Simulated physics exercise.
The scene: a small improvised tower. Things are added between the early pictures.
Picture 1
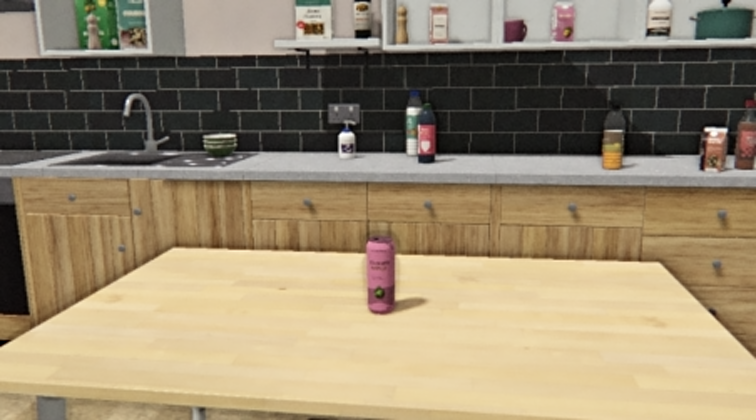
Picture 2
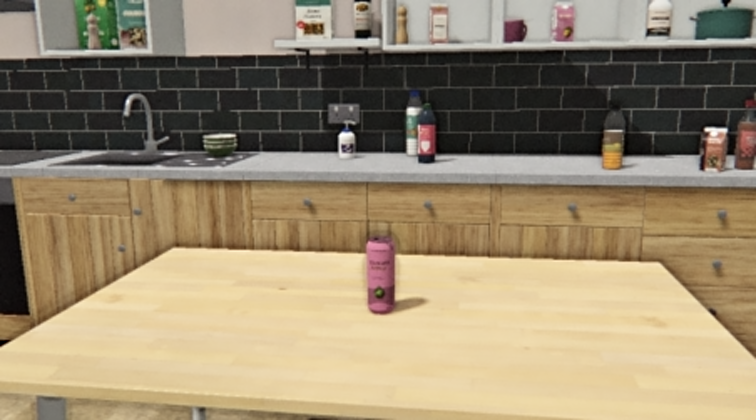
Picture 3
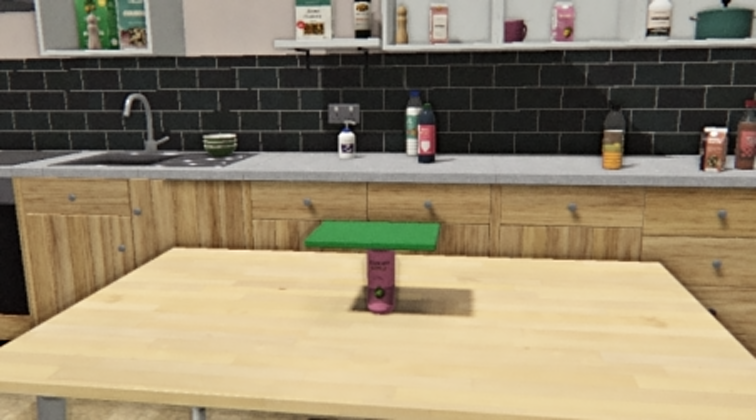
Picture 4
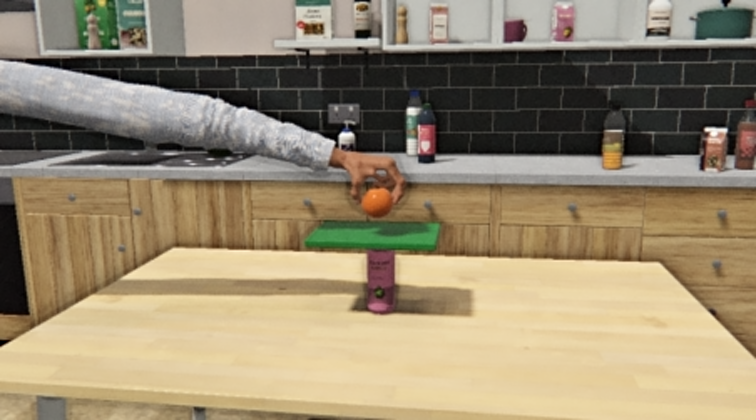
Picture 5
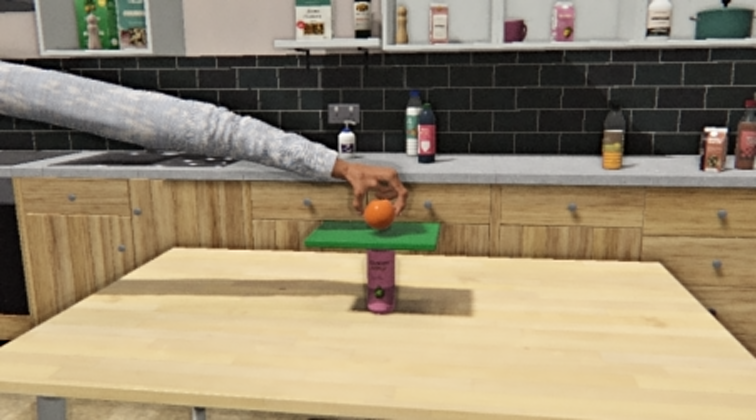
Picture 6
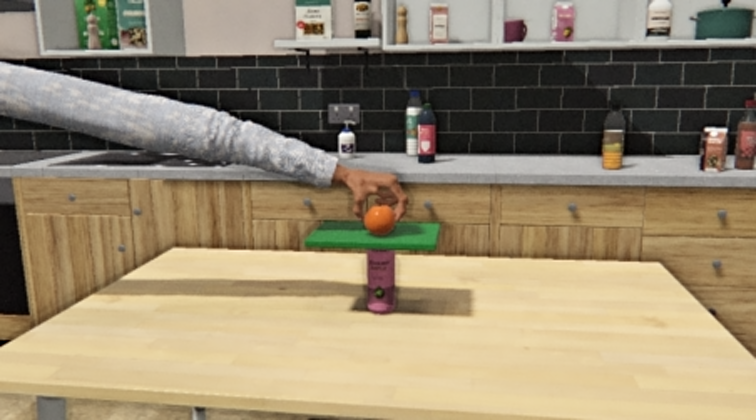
At the start, a pink can stands alone on a light wooden table in a kitchen. A flat green lid then appears balanced on top of it. Next, a hand on a grey-sleeved arm reaches in from the left, lowers a round orange tomato slightly and sets it on the lid, still gripping it.
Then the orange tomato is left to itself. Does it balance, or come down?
It keeps its balance.
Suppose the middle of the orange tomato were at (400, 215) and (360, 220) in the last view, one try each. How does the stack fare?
First, it stays up; second, it keeps its balance.
Then, 0.60 s later than the last frame, all is still.
Then, 1.30 s later than the last frame, orange tomato resting near (380, 221).
When it is over, all 3 as before. End places, in pixels of the last picture, orange tomato near (380, 221). The stack holds.
